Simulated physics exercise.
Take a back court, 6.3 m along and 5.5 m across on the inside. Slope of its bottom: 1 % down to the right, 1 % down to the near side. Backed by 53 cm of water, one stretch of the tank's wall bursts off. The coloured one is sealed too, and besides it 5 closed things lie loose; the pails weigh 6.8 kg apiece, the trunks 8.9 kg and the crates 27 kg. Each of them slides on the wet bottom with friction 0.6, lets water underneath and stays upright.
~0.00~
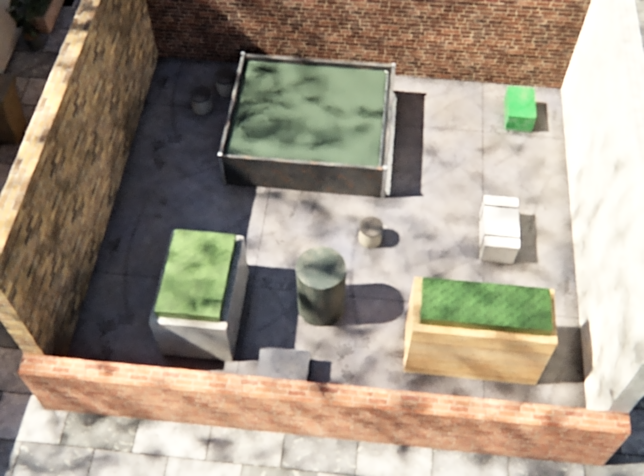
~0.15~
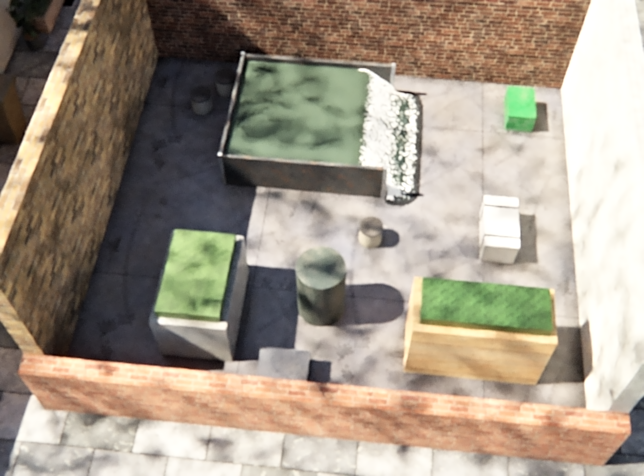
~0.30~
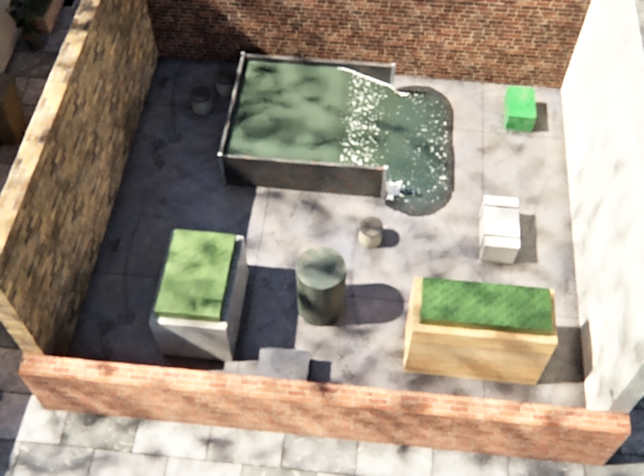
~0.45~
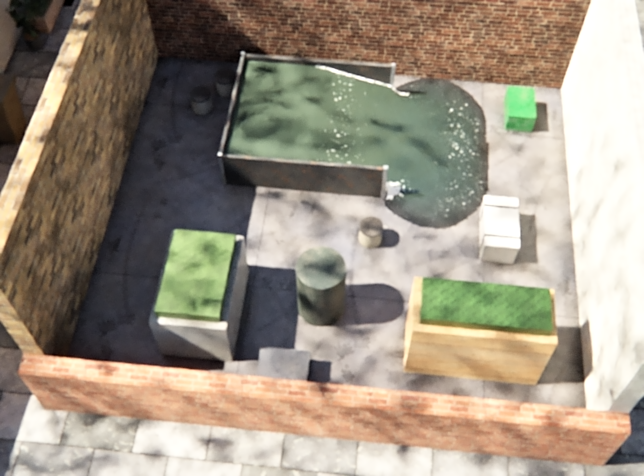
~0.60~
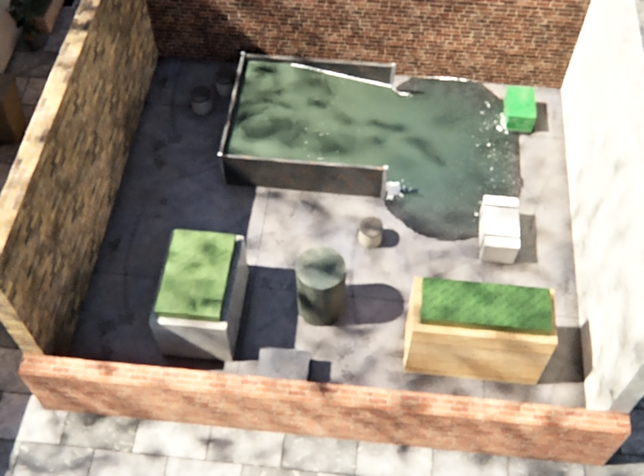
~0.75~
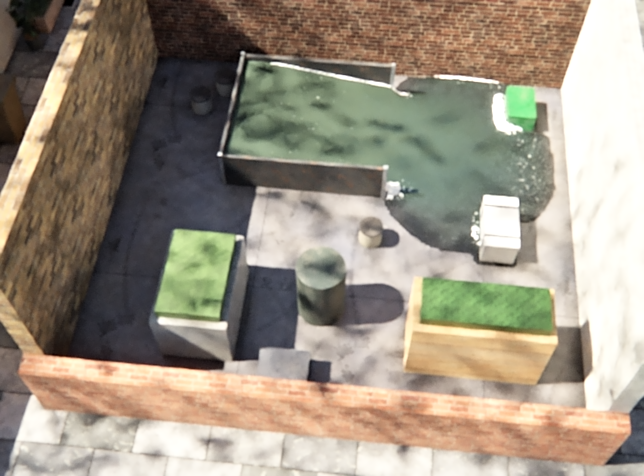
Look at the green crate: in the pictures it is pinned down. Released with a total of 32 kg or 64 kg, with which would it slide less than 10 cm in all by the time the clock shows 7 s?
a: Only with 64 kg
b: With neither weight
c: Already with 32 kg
b.
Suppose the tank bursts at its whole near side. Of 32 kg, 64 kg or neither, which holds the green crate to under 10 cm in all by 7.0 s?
With that failure, the small mass keeps it.
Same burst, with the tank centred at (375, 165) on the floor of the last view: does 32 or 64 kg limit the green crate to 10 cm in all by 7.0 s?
Then the answer is that no option works.
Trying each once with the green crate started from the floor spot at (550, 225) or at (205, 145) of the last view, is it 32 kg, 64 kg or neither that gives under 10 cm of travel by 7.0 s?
Try 1: Both insufficient. Try 2: Lesser mass sufficient.
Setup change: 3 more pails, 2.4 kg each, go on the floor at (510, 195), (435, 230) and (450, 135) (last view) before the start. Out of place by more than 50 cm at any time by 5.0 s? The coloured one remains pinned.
Each in turn: Further than that, further than that, further than that.
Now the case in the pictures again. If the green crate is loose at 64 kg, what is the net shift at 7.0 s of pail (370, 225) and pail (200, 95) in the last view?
Displacement: 0 cm, then 0 cm.
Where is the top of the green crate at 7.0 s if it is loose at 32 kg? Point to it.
I'd put it at roughly (490, 149) in the last view.
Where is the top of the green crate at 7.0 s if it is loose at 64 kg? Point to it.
I'd look near (535, 148).
After 1.4 s the green crate would be 38 cm from its start with 32 kg and 4 cm from its start with 64 kg; 11 cm of water round it then.
After 3.1 s the green crate would be 16 cm from its start with 32 kg and 54 cm from its start with 64 kg; 27 cm of water round it then.
After 4.9 s the green crate would be 86 cm from its start with 32 kg and 89 cm from its start with 64 kg; 12 cm of water round it then.
After 7.0 s the green crate would be 107 cm from its start with 32 kg and 89 cm from its start with 64 kg; 7 cm of water round it then.
